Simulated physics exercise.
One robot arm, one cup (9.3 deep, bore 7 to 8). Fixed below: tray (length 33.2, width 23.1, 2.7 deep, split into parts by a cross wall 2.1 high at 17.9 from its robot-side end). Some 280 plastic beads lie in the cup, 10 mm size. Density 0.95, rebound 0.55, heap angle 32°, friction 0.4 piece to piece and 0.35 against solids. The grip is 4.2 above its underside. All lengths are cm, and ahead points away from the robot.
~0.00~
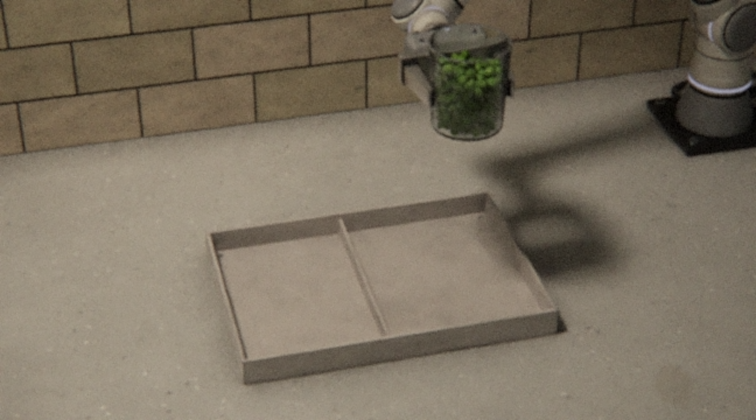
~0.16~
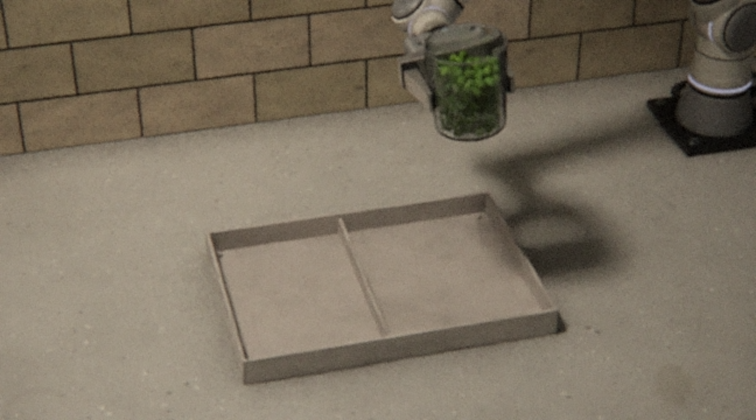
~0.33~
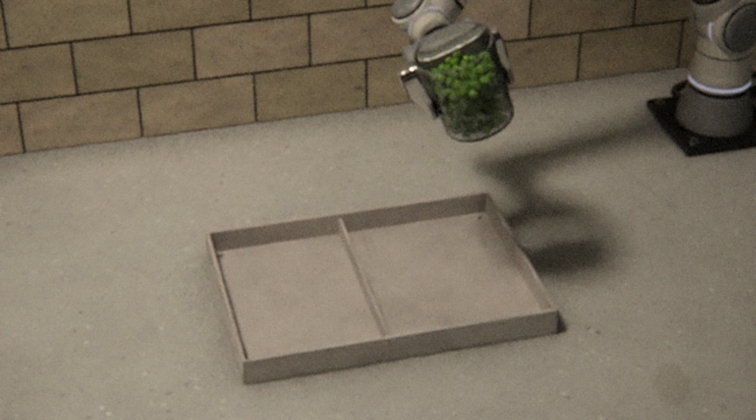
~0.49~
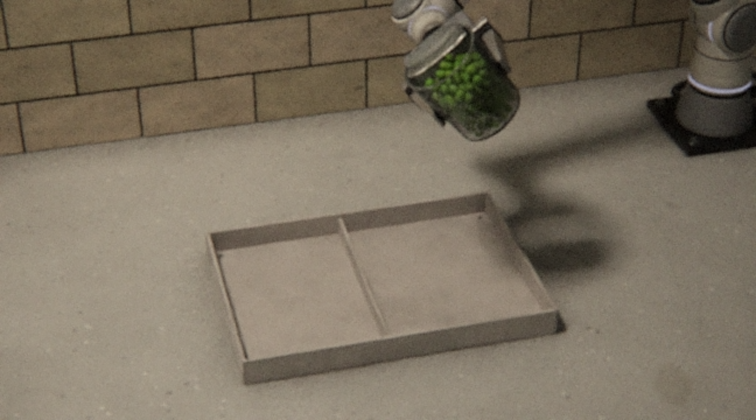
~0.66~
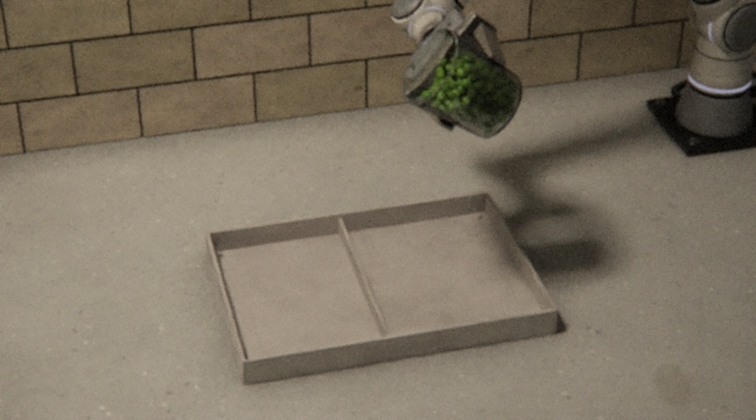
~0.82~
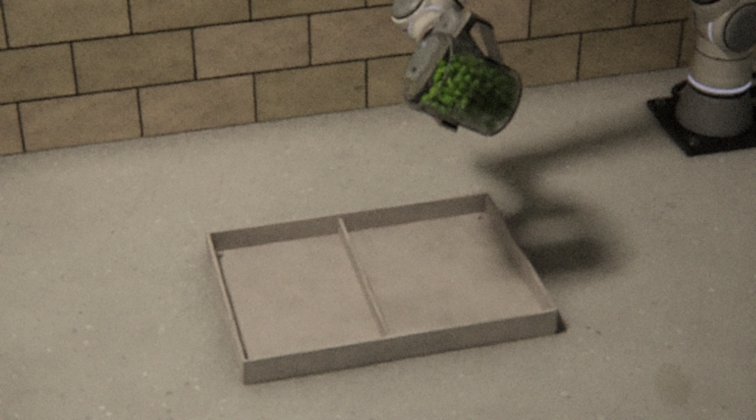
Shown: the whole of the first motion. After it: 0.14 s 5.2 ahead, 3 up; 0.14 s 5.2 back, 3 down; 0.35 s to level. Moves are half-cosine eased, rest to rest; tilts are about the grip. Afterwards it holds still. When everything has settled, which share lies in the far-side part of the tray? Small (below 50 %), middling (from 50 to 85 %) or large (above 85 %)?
Answer: Small; below 50 % of the plastic beads finish in the far-side part of the tray.
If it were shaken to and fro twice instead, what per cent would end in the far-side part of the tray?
It would be near 30 per cent.
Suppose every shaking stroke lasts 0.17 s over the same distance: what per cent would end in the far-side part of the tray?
Then about 5 per cent.
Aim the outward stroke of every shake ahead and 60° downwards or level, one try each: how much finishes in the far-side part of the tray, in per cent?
Some 0 and 10 per cent.
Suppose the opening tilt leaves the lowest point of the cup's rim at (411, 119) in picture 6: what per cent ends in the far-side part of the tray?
About 60 per cent.
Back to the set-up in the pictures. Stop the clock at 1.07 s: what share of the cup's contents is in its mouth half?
Roughly 70 per cent.
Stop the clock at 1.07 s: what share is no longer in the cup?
Near 20 per cent so far.
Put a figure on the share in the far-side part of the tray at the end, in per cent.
Some 25 per cent.
After 1.07 s, tilted 58° forward, highest piece 28 above the table; 227 in the cup, 50 in flight or on a rim.
After 1.32 s, tilted 17° forward, highest piece 28 above the table; 176 in the cup, 55 in the far-side part, 31 in the robot-side part, 15 in flight or on a rim.
After 1.65 s, level, highest piece 27 above the table; 176 in the cup, 63 in the far-side part, 32 in the robot-side part, 5 on the table or floor, 1 in flight or on a rim.
After 2.70 s, level, highest piece 27 above the table; 176 in the cup, 63 in the far-side part, 32 in the robot-side part, 6 on the table or floor.
At rest, 176 in the cup, 63 in the far-side part, 32 in the robot-side part, 6 on the table or floor. That is 23 % in the far-side part of the tray.
